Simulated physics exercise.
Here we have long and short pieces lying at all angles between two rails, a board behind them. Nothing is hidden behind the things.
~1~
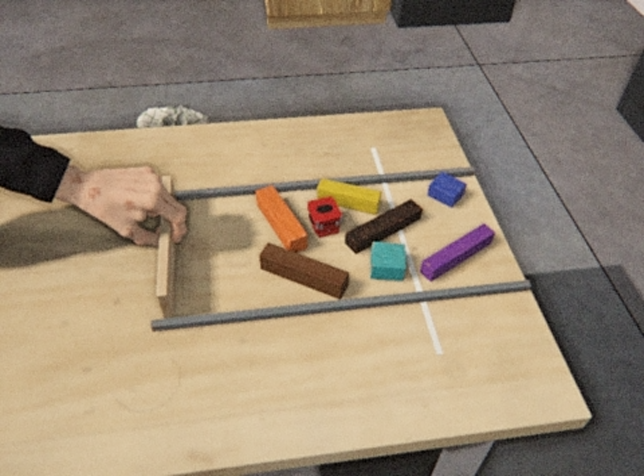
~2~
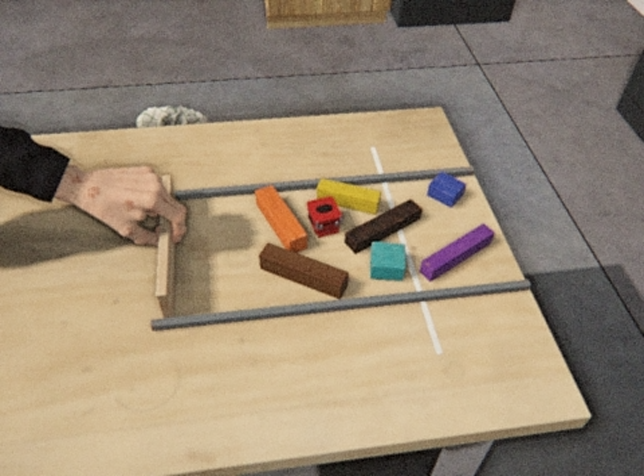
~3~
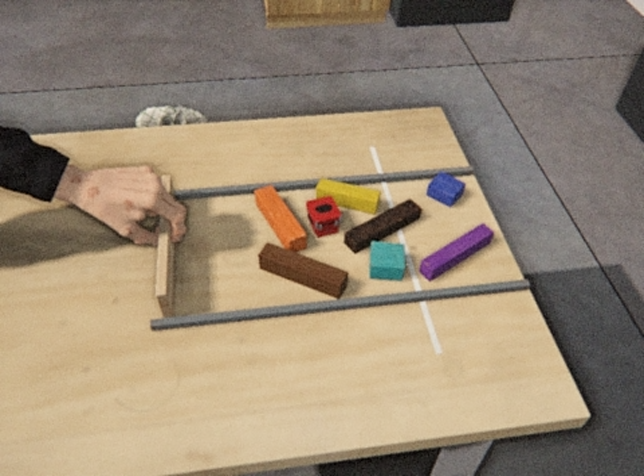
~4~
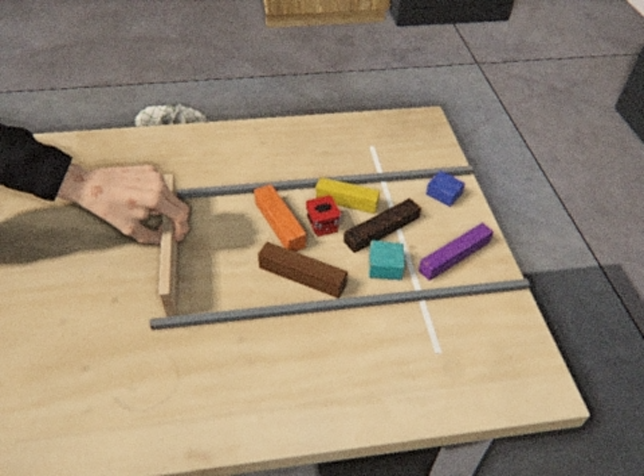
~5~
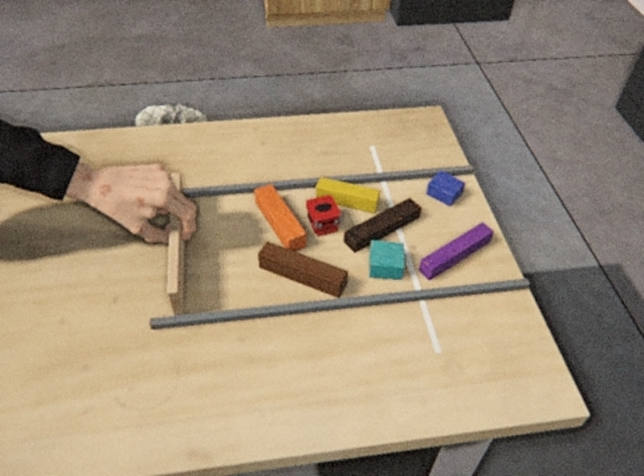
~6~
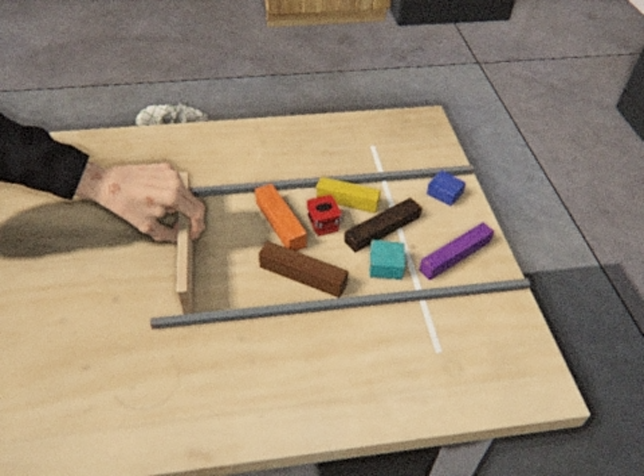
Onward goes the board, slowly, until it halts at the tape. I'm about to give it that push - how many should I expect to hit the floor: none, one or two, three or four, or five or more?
Expect none.
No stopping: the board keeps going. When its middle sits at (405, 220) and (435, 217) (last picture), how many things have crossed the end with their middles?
In that order, 0 and 2.
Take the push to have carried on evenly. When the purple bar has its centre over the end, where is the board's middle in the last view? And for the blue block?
Middle approx. at (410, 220), then approx. at (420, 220).
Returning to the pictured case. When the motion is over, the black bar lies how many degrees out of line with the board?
It measures close to 60 degrees.
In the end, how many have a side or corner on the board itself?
I count 2 of them.
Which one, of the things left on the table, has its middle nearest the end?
The purple bar is the one.
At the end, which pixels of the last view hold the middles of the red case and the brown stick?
Roughly (427, 204), and the other roughly (451, 256).
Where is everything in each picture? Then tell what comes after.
The first frame shows blue block (447, 190); purple bar (458, 252); black bar (384, 226); board (168, 243); tape (401, 235).
The second frame shows purple bar (458, 252); brown stick (303, 271).
The third frame shows black bar (383, 225); orange bar (280, 219).
The fourth frame shows blue block (445, 189); turquoise block (387, 261).
The fifth frame shows purple bar (457, 251); board (178, 241).
The sixth frame shows blue block (446, 188); purple bar (457, 251); black bar (384, 224); board (186, 240); tape (401, 233).
A little later, none off yet; blue block at rest near (446, 188); purple bar at rest near (457, 251); black bar at rest near (384, 224).
Next, none off yet; blue block at rest near (446, 188); purple bar at rest near (459, 250); black bar shifted a little near (399, 224).
When it is over, the number that fall off is zero.
